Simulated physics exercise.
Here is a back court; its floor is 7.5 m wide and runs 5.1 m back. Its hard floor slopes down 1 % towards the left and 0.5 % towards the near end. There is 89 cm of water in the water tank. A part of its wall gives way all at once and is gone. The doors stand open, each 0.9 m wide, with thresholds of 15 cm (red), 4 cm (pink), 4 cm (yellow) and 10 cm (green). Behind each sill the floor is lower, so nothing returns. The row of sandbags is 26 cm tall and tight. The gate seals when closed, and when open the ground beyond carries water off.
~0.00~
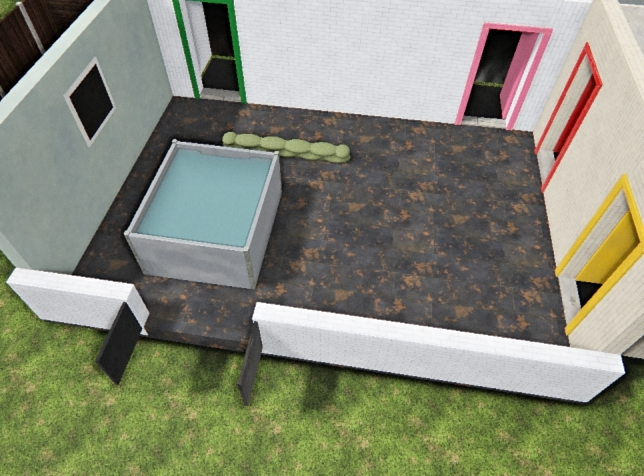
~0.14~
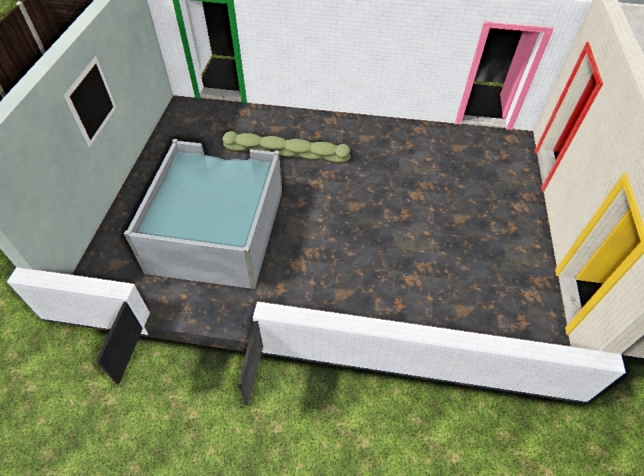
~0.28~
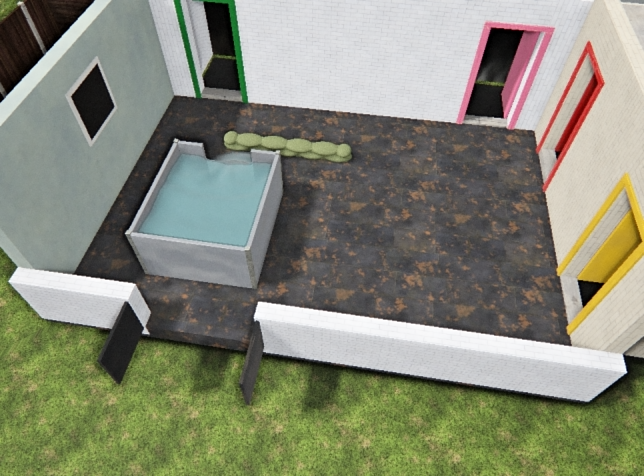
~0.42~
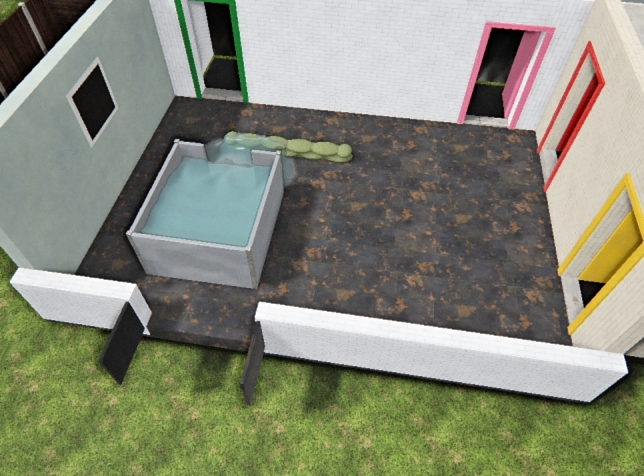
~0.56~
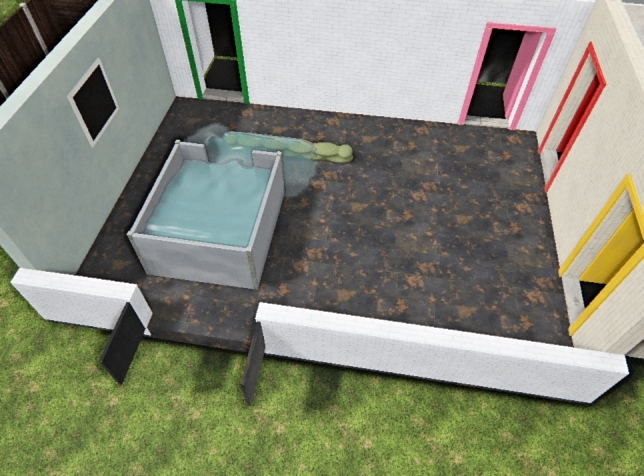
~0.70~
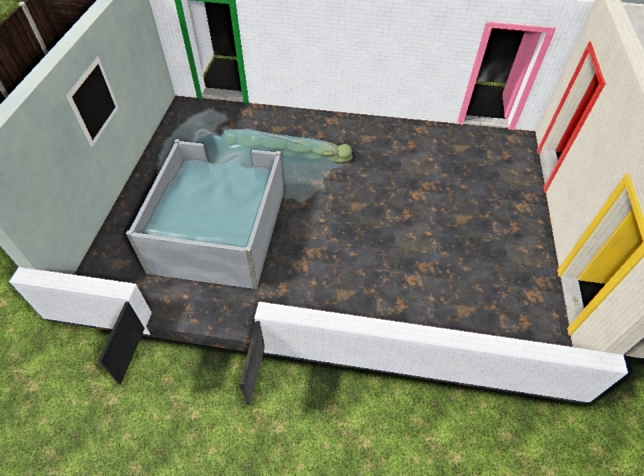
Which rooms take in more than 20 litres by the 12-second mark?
Within that time: At the red door it does not reach the limit; at the pink door it passes the limit; at the yellow door it passes the limit; at the green door it exceeds the limit.
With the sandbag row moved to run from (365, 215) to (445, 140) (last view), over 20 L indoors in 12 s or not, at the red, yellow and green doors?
Then: Red under, yellow not over, green above.
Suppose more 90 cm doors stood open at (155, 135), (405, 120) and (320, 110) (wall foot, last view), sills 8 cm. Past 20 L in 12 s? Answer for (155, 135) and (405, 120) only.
In turn: Past it, below.
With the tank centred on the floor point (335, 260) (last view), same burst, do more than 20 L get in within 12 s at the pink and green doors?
Then: Pink past it, green below.
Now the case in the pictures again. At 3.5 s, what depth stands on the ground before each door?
In cm: Red 7, pink 3, yellow 8, green 15.
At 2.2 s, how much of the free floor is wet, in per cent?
Near 55 per cent is wet.
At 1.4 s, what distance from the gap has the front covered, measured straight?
About 4.0 m.
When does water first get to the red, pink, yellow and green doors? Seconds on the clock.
Red 2.6 s, pink 2.8 s, yellow 2.8 s, green 1.0 s.
After 1.4 s water covers 30 % of the floor and is deepest (48 cm) near (236, 185); red door not reached, pink door not reached, yellow door not reached, green door 13 cm at the sill, 0 L in.
After 2.2 s water covers 55 % of the floor and is deepest (40 cm) near (246, 158); red door not reached, pink door not reached, yellow door not reached, green door 25 cm at the sill, 34 L in.
After 3.5 s water covers 80 % of the floor and is deepest (33 cm) near (246, 158); red door 7 cm at the sill, 0 L in, pink door 3 cm at the sill, 0 L in, yellow door 8 cm at the sill, 2 L in, green door 15 cm at the sill, 77 L in.
After 7.0 s water covers 90 % of the floor and is deepest (16 cm) near (246, 158); red door 10 cm at the sill, 0 L in, pink door 8 cm at the sill, 13 L in, yellow door 8 cm at the sill, 25 L in, green door 9 cm at the sill, 97 L in.
After 12.0 s water covers 95 % of the floor and is deepest (11 cm) near (129, 309); red door 4 cm at the sill, 0 L in, pink door 4 cm at the sill, 43 L in, yellow door 6 cm at the sill, 62 L in, green door 4 cm at the sill, 97 L in.
